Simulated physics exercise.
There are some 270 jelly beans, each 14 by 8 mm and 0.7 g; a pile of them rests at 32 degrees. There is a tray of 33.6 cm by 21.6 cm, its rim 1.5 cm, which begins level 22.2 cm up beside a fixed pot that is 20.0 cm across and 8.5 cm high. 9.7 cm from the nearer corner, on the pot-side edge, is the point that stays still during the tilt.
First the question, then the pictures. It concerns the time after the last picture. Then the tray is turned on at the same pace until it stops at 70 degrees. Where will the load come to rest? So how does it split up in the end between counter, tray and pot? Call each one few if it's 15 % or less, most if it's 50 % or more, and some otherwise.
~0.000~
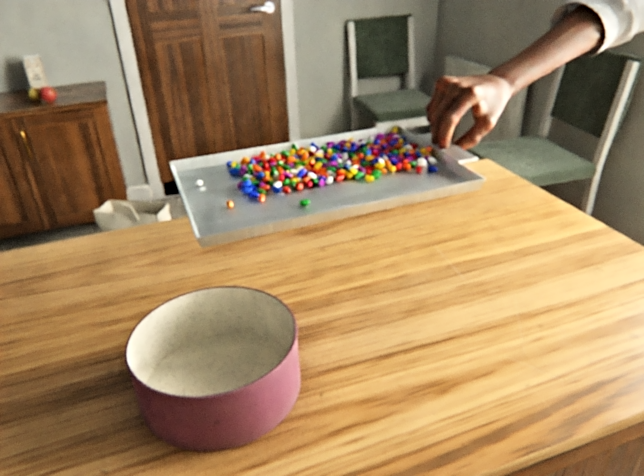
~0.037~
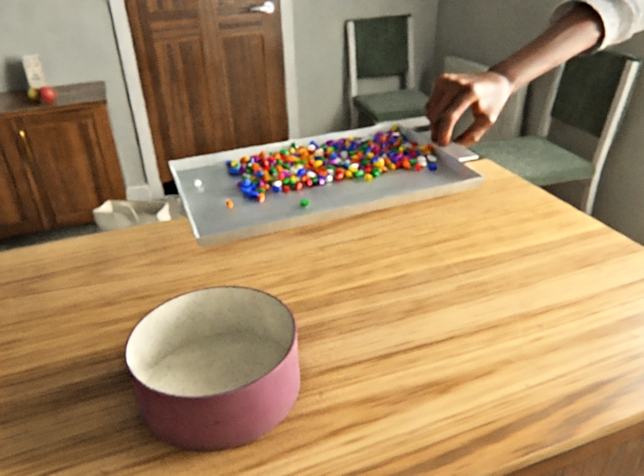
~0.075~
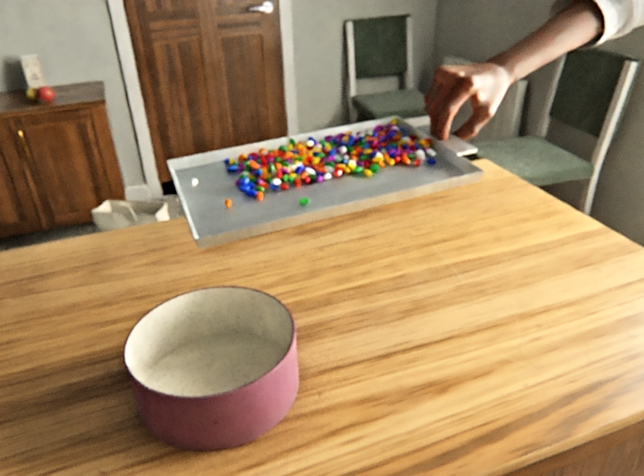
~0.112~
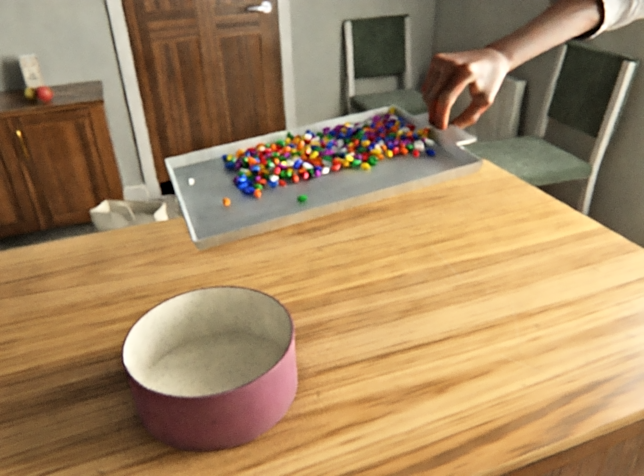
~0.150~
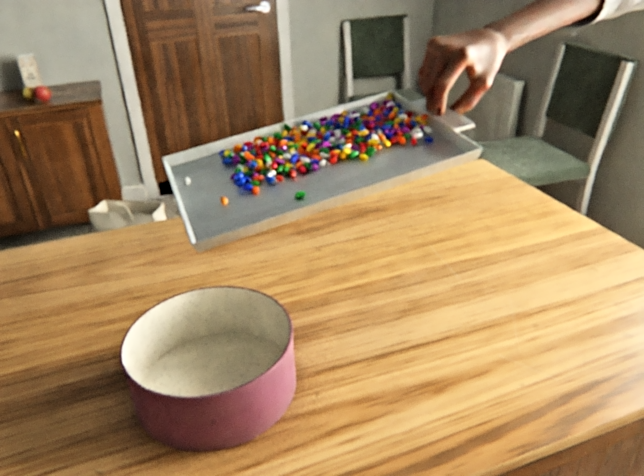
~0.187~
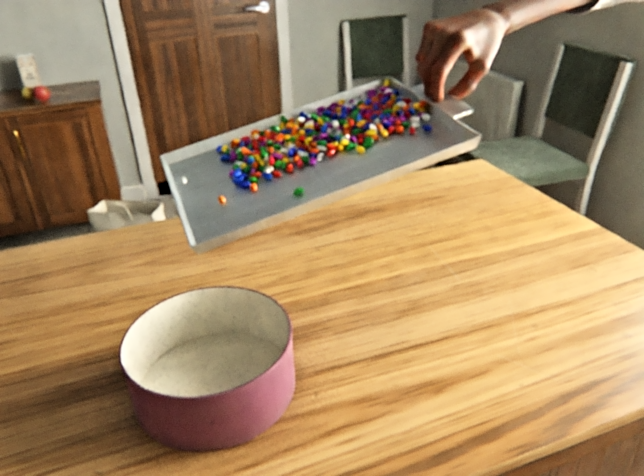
I'd say counter some, left on the tray few, pot most.
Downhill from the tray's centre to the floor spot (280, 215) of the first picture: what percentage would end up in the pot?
90 %.
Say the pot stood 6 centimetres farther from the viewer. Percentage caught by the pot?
Near 35 per cent in that case.
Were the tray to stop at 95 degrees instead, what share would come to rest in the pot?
Estimated share: About 75 %.
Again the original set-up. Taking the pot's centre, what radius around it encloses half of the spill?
That comes to near 32 cm.
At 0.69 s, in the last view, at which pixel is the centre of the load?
Load centre, approx.: (197, 208) px.
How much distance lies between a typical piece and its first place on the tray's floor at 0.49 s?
Around 4 centimetres.
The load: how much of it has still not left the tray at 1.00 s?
Around 10 percent.
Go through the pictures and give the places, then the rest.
The first picture shows tray tilt 0 degrees, front corners at (200, 235) and (481, 178); middle of the pieces at (333, 159); pot at (213, 334).
The second picture shows tray tilt 1 degrees, front corners at (199, 235) and (480, 176); middle of the pieces at (333, 157).
The third picture shows tray tilt 2 degrees, front corners at (198, 236) and (479, 170); middle of the pieces at (331, 153).
The fourth picture shows tray tilt 5 degrees, front corners at (196, 238) and (478, 160), lowest corner left front; middle of the pieces at (329, 146).
The fifth picture shows tray tilt 9 degrees, front corners at (195, 241) and (477, 148), lowest corner left front; middle of the pieces at (326, 137).
The sixth picture shows tray tilt 12 degrees, front corners at (194, 243) and (476, 136), lowest corner left front; middle of the pieces at (324, 129); pot at (207, 334). Its pace works out near 95 degrees a second.
After 0.49 s, tilt 41 degrees; the tray holds 100 %, the pot 0 %.
Then, at 0.69 s, tilt 60 degrees; the tray holds 90 %, the pot 0 %.
Then, at 1.00 s, tilt 70 degrees; the tray holds 10 %, the pot 60 %.
In the end, at 2.2 s, counter 30 %, tray 5 %, pot 65 %.
